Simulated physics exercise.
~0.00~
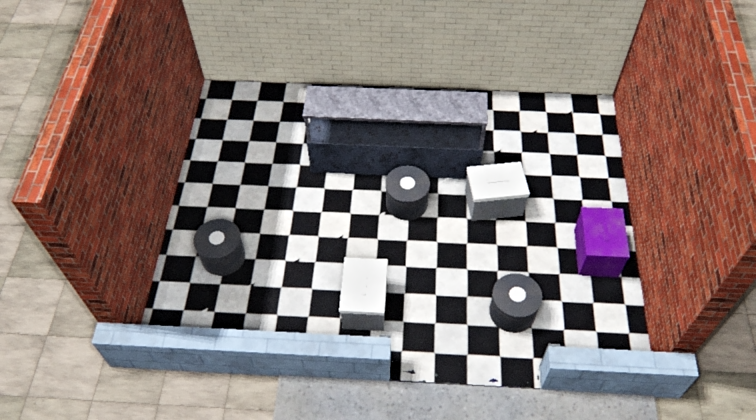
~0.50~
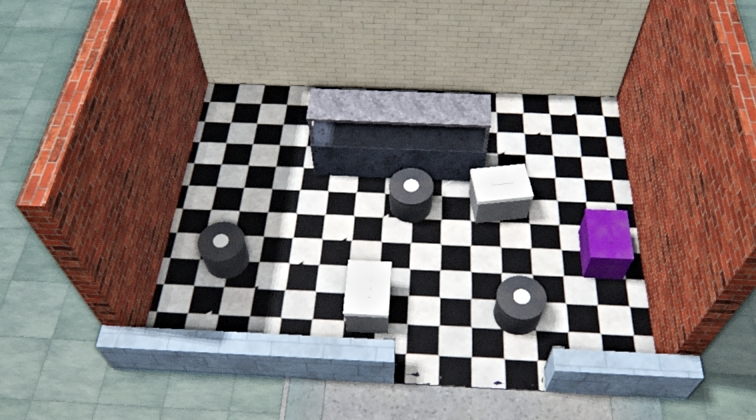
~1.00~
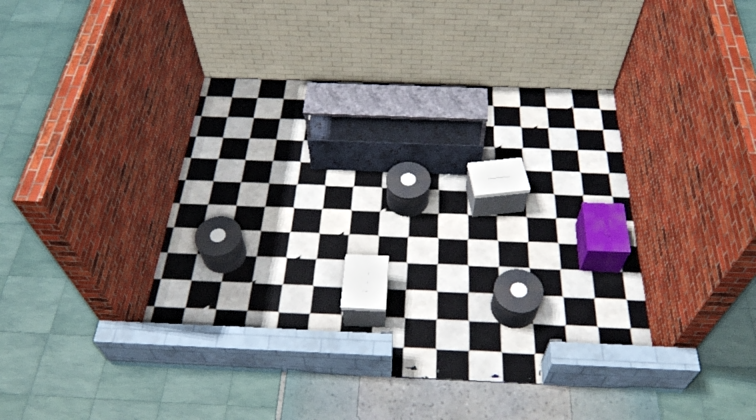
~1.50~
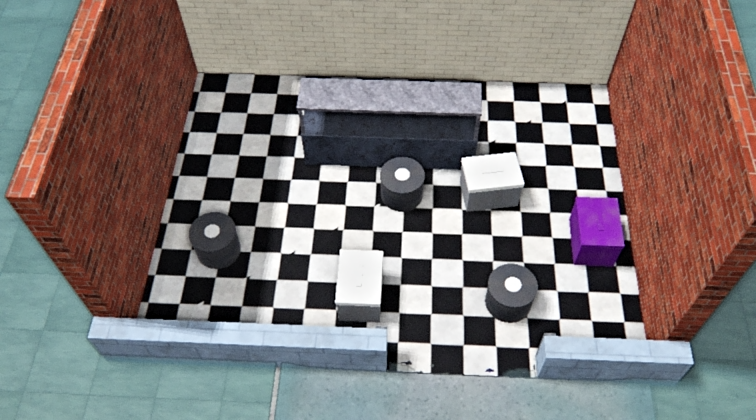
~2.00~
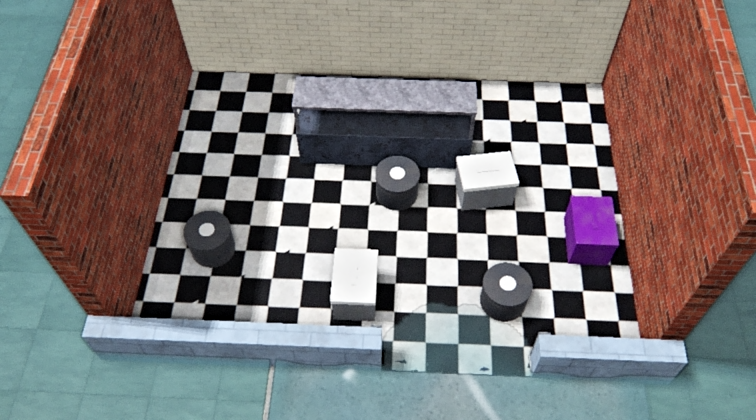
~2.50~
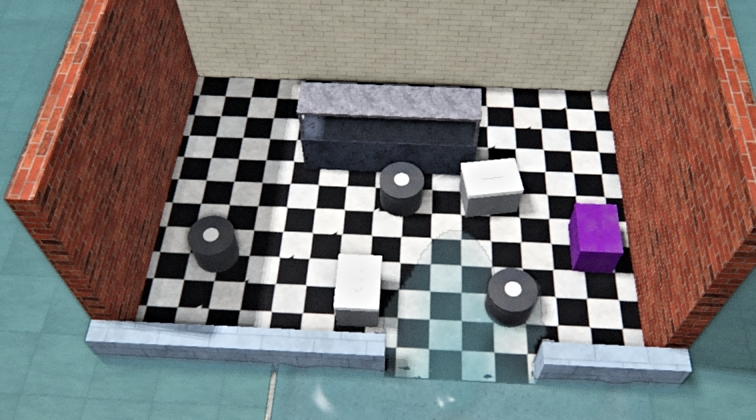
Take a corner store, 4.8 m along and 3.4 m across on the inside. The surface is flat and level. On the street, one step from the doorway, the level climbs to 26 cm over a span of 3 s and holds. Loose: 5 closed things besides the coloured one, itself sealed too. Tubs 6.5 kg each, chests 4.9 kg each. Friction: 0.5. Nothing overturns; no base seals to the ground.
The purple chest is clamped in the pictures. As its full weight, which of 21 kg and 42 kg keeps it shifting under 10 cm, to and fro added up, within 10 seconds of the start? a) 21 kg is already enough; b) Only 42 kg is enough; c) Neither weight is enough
(b) Only 42 kg is enough.
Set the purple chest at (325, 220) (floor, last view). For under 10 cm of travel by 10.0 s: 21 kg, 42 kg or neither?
Looking at the loads, only the heavier keeps it.
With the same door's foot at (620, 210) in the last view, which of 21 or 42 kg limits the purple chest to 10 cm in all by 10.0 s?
If so, both fall short.
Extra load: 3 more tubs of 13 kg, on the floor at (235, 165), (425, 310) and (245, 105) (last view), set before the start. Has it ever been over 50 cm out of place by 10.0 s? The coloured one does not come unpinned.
The first comes out above the threshold, the second above the threshold, the third below the threshold.
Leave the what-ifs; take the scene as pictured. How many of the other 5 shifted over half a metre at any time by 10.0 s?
5.
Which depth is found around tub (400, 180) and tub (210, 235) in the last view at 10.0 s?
I'd estimate 9 cm for the first and 7 cm for the second.
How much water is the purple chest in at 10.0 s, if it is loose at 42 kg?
Something like 11 centimetres.
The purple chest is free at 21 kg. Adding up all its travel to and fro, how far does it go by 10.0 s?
Path length near 140 cm.
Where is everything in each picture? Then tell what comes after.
The purple chest at (605, 231), on the bottom; water covers 0.0 m2; 0 of 6 have shifted, in the first picture.
The purple chest at (609, 233), on the bottom; water covers 0.0 m2; 0 of 6 have shifted, in the second picture.
The purple chest at (606, 227), on the bottom; 0.0 m2 under water; 0 of 6 have shifted, in the third picture.
The purple chest at (600, 221) rests on the ground; 0.0 m2 under water; 0 of 6 have shifted, in the fourth picture.
The purple chest at (594, 220), on the bottom; 0.5 m2 under water; 0 of 6 have shifted, in the fifth picture.
The purple chest at (599, 227) rests on the ground; 1.2 m2 under water; 0 of 6 have shifted, in the sixth picture.
After 3.5 s the purple chest would be 0 cm from its start with 21 kg and 0 cm from its start with 42 kg; 0 cm of water round it then.
After 4.5 s the purple chest would be 3 cm from its start with 21 kg and 0 cm from its start with 42 kg; 6 cm of water round it then.
After 7.0 s the purple chest would be 10 cm from its start with 21 kg and 0 cm from its start with 42 kg; 10 cm of water round it then.
After 10.0 s the purple chest would be 97 cm from its start with 21 kg and 0 cm from its start with 42 kg; 11 cm of water round it then.
